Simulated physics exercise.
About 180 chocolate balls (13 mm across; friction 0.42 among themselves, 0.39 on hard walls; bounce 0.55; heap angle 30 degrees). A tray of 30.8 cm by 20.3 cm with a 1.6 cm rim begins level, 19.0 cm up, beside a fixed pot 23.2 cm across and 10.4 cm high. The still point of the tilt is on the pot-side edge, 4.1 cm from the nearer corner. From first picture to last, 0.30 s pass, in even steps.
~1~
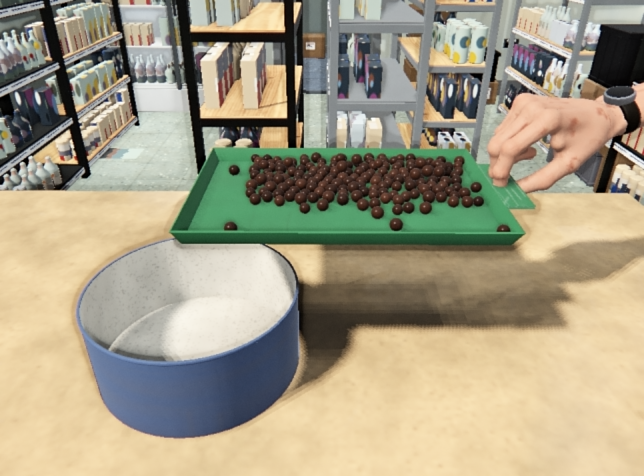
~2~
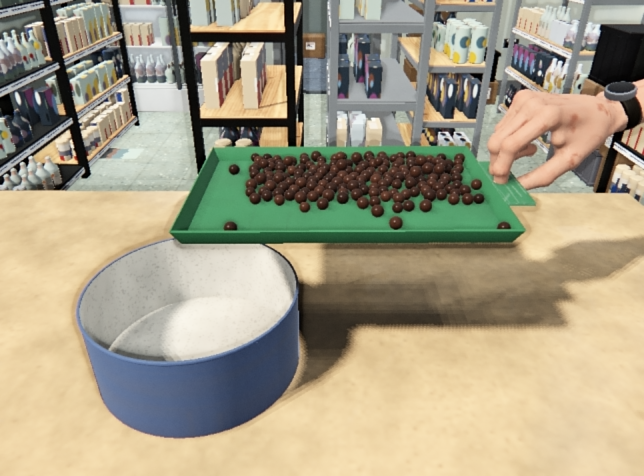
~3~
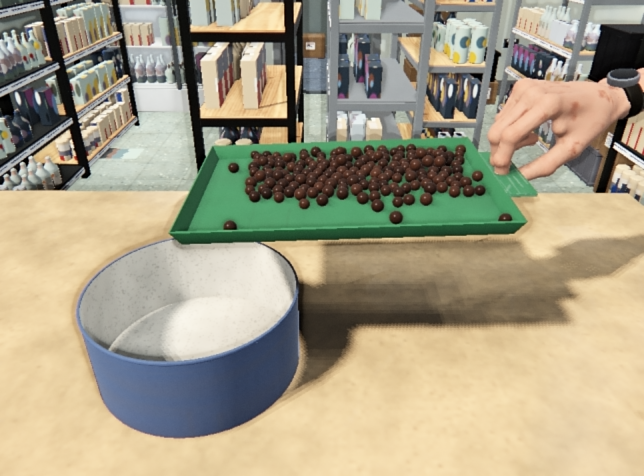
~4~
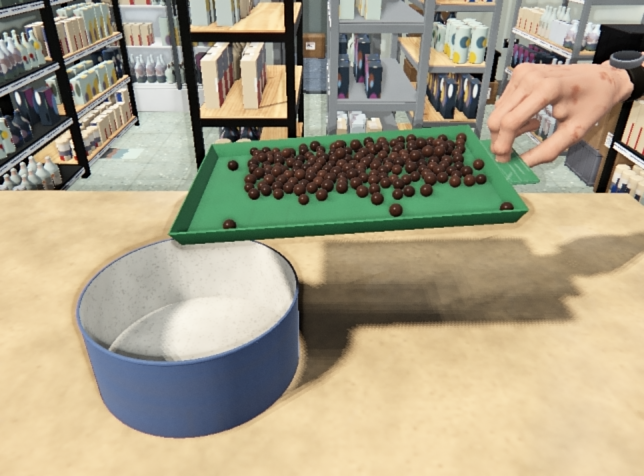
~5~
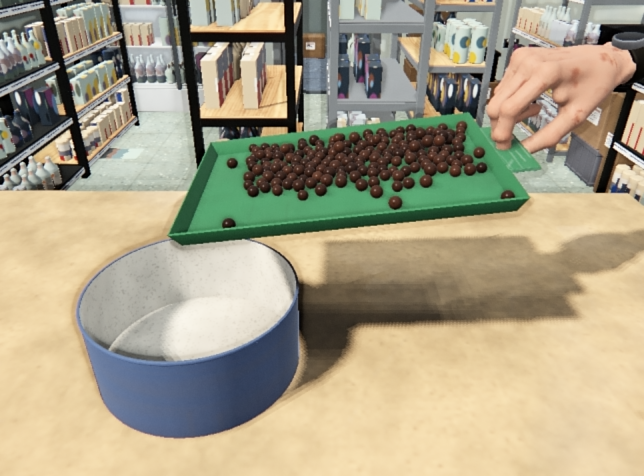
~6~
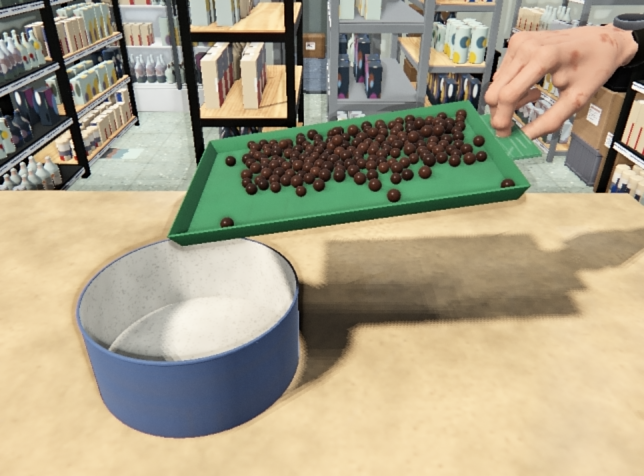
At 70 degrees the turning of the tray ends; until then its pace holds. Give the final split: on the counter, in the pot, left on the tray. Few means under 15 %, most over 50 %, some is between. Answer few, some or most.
Counter: Few, pot: Most, tray: Few.
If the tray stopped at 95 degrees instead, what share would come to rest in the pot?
Then about 100 per cent.
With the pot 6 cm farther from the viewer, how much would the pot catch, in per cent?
Then about 60 per cent.
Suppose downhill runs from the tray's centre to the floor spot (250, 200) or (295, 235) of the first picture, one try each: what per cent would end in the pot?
Some 75 and 70 per cent.
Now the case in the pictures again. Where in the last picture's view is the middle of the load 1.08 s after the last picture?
Around (176, 206).
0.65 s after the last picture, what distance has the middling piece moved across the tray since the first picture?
Roughly 15 cm.
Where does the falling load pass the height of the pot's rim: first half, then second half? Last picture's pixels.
At about (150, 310), then at (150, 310).
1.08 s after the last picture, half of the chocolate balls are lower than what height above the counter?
Some 20 cm.
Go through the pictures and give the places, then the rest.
The first picture shows tray tilt 0 degrees, front corners at (179, 228) and (515, 229); middle of the pieces at (354, 179); pot at (192, 287).
The second picture shows tray tilt 1 degrees, front corners at (179, 228) and (515, 226); middle of the pieces at (354, 177).
The third picture shows tray tilt 3 degrees, front corners at (179, 229) and (517, 218); middle of the pieces at (354, 172).
The fourth picture shows tray tilt 5 degrees, front corners at (178, 229) and (518, 206), lowest corner left front; middle of the pieces at (354, 165).
The fifth picture shows tray tilt 8 degrees, front corners at (177, 230) and (519, 194), lowest corner left front; middle of the pieces at (353, 158).
The sixth picture shows tray tilt 10 degrees, front corners at (177, 231) and (519, 182), lowest corner left front; middle of the pieces at (352, 151); pot at (192, 287).
Then, 0.65 s after the last picture, tilt 38 degrees; the tray holds 90 %, the pot 0 %.
Then, 1.08 s after the last picture, tilt 57 degrees; the tray holds 60 %, the pot 30 %.
Then, 1.59 s after the last picture, tilt 70 degrees; the tray holds 10 %, the pot 85 %.
In the end, counter 0 %, pot 100 %, tray 0 %.
